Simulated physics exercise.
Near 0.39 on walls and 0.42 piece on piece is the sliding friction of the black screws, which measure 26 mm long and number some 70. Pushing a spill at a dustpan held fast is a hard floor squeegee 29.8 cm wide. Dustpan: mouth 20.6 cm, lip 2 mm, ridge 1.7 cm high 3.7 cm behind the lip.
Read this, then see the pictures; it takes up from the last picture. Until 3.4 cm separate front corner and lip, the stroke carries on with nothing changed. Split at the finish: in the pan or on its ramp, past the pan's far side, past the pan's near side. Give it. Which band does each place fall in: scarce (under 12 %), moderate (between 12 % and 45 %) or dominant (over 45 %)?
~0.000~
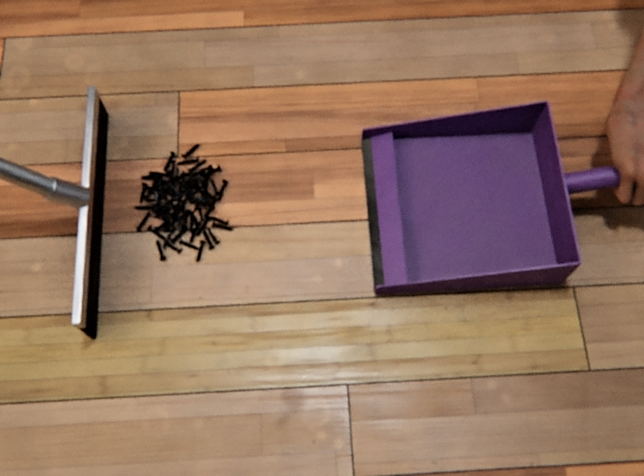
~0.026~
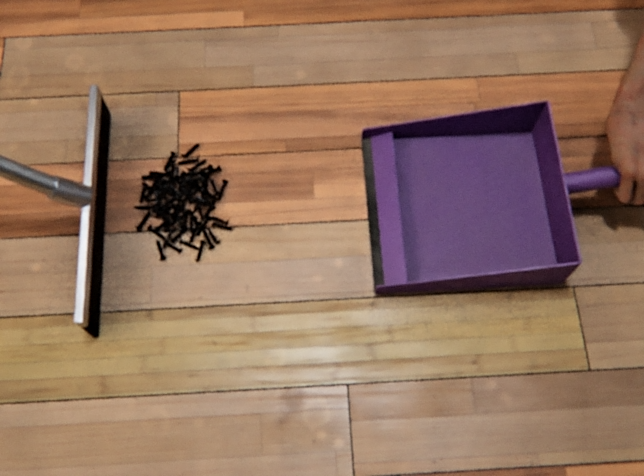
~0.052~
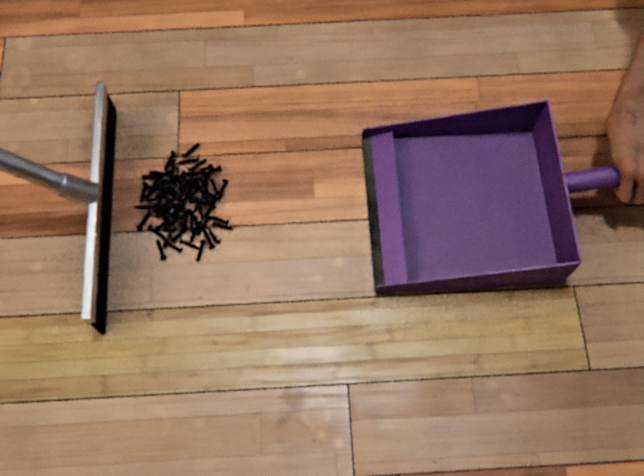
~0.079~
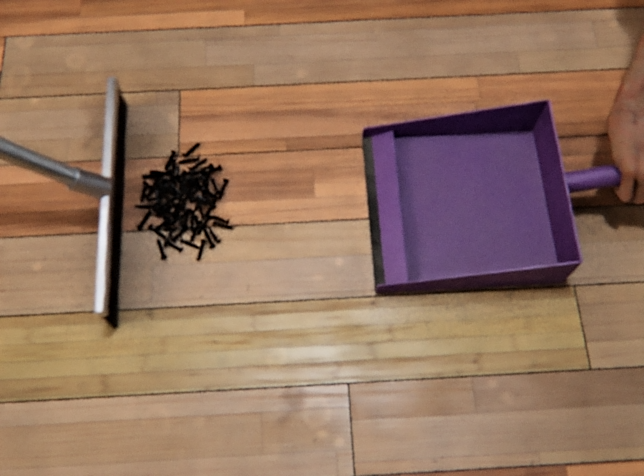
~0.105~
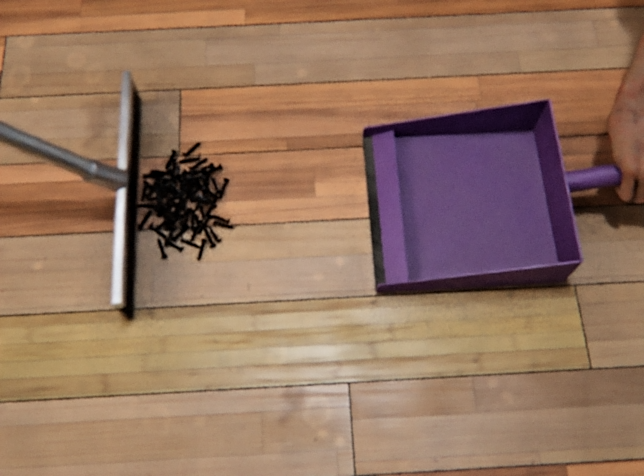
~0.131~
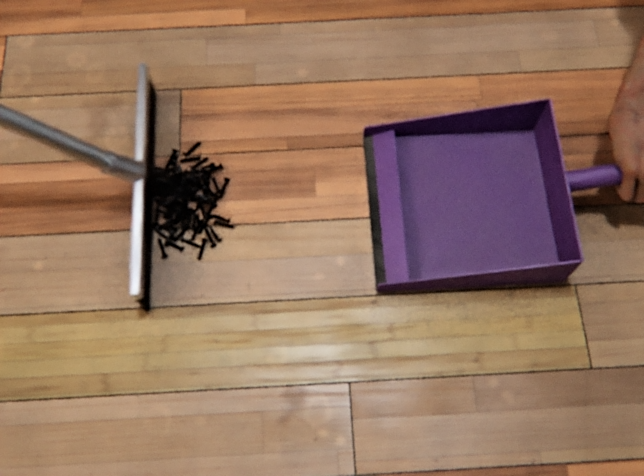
Pan: A modest portion lands there, far side: A modest portion lands there, near side: A scattering lands there.
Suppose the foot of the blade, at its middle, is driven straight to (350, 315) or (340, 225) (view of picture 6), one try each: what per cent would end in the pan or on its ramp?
Close to 15 and 30 in a hundred, in that order.
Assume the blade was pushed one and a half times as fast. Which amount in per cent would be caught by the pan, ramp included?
I'd put it at close to 25 per cent.
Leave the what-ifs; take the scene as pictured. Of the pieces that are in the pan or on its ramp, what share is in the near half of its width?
Around 0 percent.
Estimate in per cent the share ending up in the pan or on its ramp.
Near 15 in every hundred.
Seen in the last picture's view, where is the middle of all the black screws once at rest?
Near (364, 151).
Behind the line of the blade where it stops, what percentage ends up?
Near 0 percent, give or take.
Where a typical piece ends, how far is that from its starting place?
Median: Approx. 24 cm.
After 0.30 s, middle of the blade 15 cm from the lip; 0 % over the lip, far side 10 %, near side 0 %.
Then, at 0.41 s, middle of the blade 7 cm from the lip; 0 % over the lip, far side 30 %, near side 0 %.
After 0.65 s, middle of the blade 4 cm from the lip; 20 % over the lip, far side 40 %, near side 0 %.
By 1.6 s all is still; pan 15 %, far side 40 %, near side 0 %, in front of the lip or behind the blade 45 %.
